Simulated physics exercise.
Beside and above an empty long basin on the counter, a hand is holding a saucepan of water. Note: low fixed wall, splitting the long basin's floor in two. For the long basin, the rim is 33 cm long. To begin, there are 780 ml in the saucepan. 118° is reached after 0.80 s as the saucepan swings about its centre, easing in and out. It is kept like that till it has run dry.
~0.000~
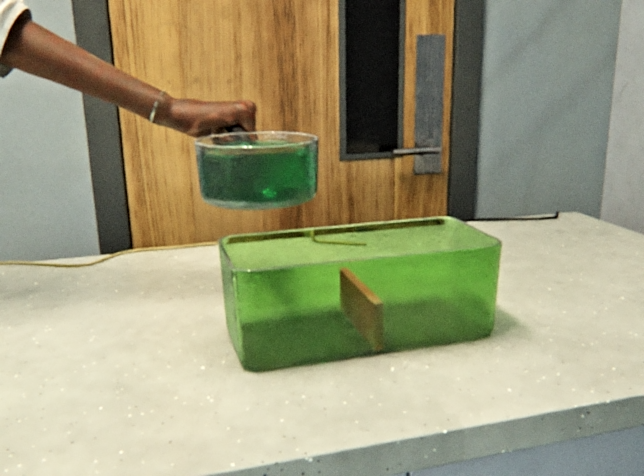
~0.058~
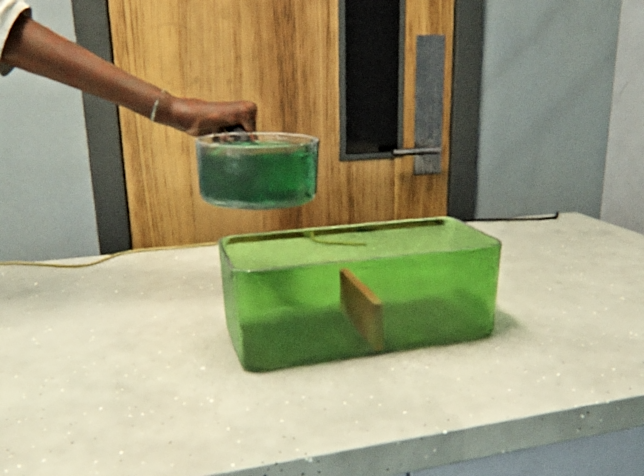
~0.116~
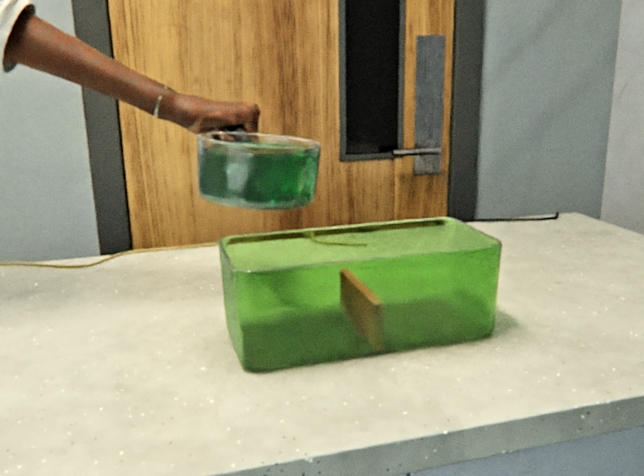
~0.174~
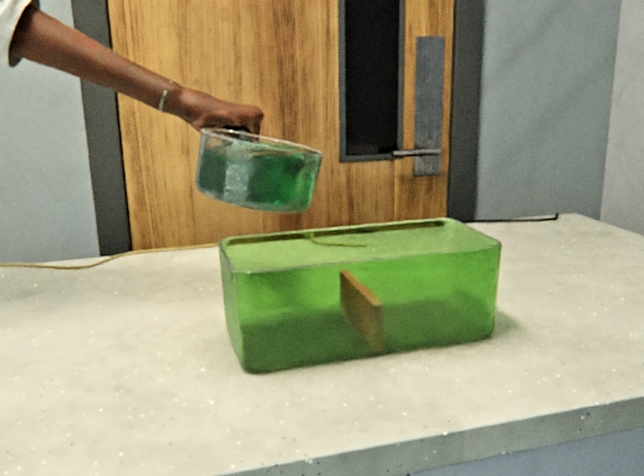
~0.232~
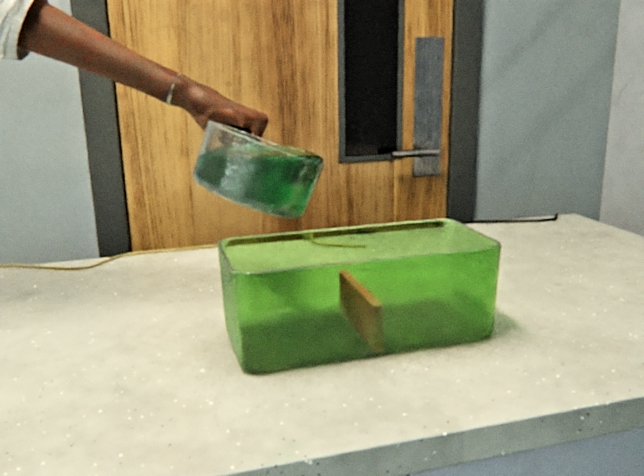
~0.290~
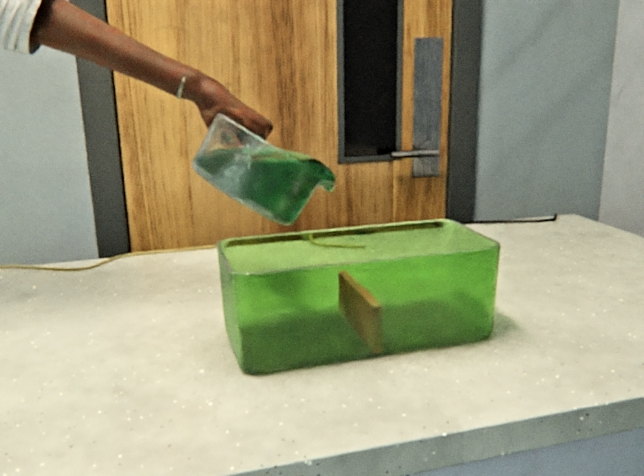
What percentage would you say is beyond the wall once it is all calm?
I would put it at about 36 per cent.
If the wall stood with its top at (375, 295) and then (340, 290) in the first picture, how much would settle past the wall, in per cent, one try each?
15 in a hundred, followed by 65 in a hundred.
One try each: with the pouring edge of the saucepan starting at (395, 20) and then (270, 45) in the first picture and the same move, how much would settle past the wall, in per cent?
Respectively about 80 and 10 percent.
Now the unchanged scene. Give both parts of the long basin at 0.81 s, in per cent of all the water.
58 per cent left and 36 right, roughly.
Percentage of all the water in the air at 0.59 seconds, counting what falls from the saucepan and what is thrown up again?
About 22 per cent.
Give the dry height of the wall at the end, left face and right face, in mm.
About 38 mm on the left, about 48 mm on the right.
After 0.59 s the tilt is 100° and 17 per cent is still to pour, 29 is left of the wall and 32 right of it.
After 0.81 s the tilt is 118° and 1 per cent is still to pour, 58 is left of the wall and 36 right of it.
After 1.05 s the tilt is 118° and 0 per cent is still to pour, 62 is left of the wall and 36 right of it.
After 1.30 s the tilt is 118° and 0 per cent is still to pour, 62 is left of the wall and 37 right of it.
In the end 62 per cent lies left of the wall, 36 right of it and 2 outside.
